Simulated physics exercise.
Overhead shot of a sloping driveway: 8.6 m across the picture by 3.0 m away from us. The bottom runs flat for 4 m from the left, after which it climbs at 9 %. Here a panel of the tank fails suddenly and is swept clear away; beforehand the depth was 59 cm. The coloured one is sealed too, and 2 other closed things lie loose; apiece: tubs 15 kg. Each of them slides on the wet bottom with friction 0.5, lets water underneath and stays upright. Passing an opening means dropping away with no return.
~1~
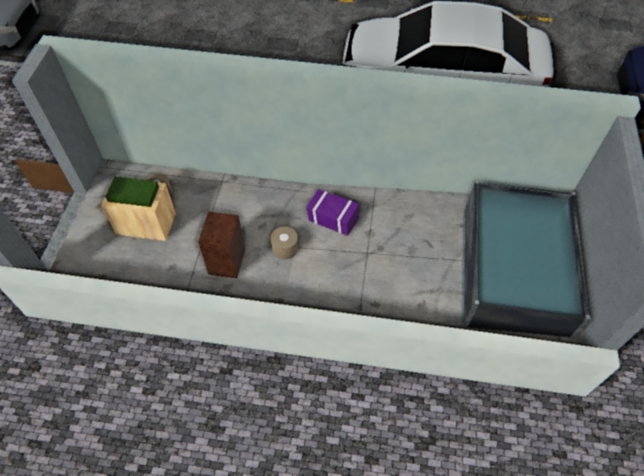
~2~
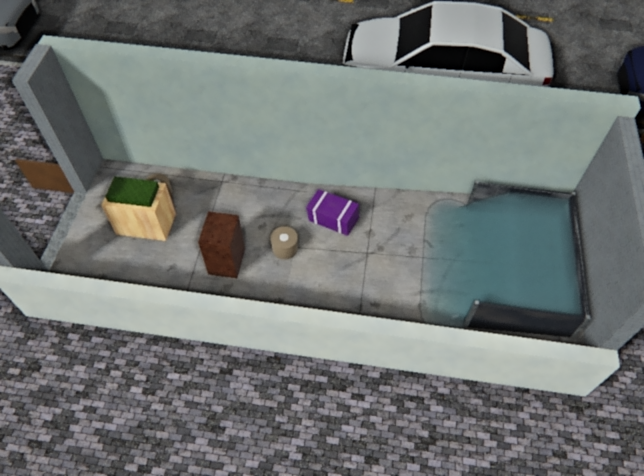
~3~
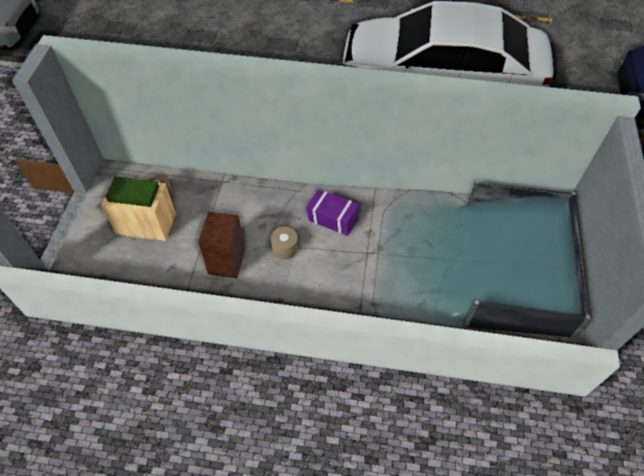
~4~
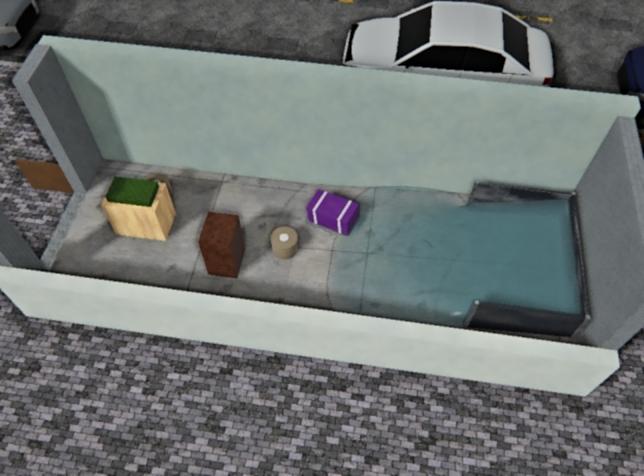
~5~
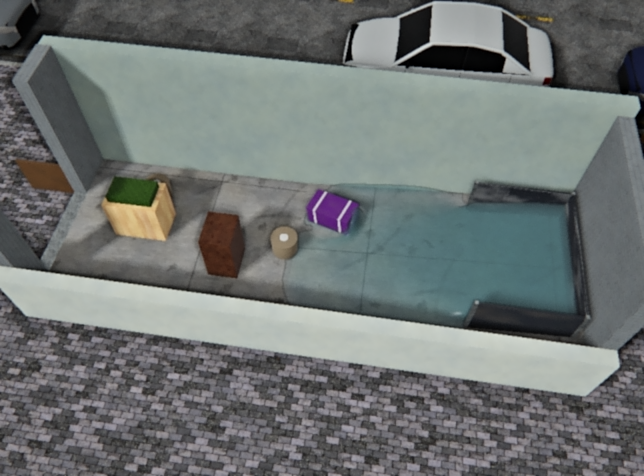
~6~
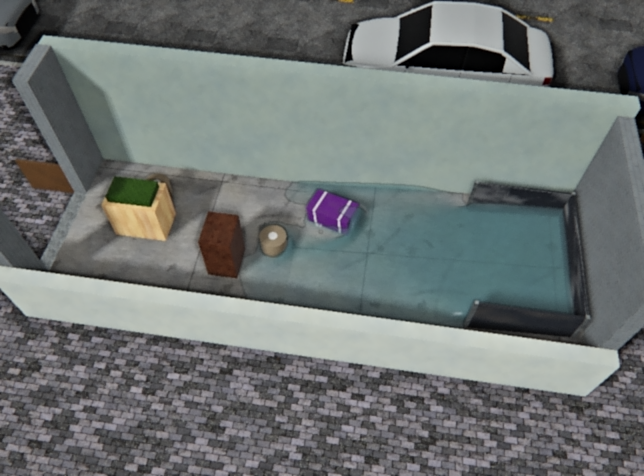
In a walled driveway, water spreads left from a tank and nudges a small round container.
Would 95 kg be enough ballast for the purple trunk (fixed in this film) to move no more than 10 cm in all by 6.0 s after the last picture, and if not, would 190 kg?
This one calls for the bigger figure.
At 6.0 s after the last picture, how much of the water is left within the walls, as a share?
Close to 58 in a hundred parts remain.
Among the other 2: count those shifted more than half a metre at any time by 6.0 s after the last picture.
I make that 2.
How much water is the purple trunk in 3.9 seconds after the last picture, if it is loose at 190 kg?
Something like 4 centimetres.
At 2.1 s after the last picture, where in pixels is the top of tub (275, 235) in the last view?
Roughly at (104, 157).
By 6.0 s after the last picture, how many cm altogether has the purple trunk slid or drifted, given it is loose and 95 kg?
120 cm, roughly.
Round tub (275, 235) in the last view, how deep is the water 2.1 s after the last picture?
Around 23 centimetres.
Then, 0.4 s after the last picture the purple trunk would be 32 cm from its start with 95 kg and 0 cm from its start with 190 kg; 12 cm of water round it then.
Then, 2.1 s after the last picture the purple trunk would be 117 cm from its start with 95 kg and 0 cm from its start with 190 kg; 7 cm of water round it then.
Then, 3.9 s after the last picture the purple trunk would be 117 cm from its start with 95 kg and 0 cm from its start with 190 kg; 4 cm of water round it then.
Then, 6.0 s after the last picture the purple trunk would be 117 cm from its start with 95 kg and 0 cm from its start with 190 kg; 2 cm of water round it then.
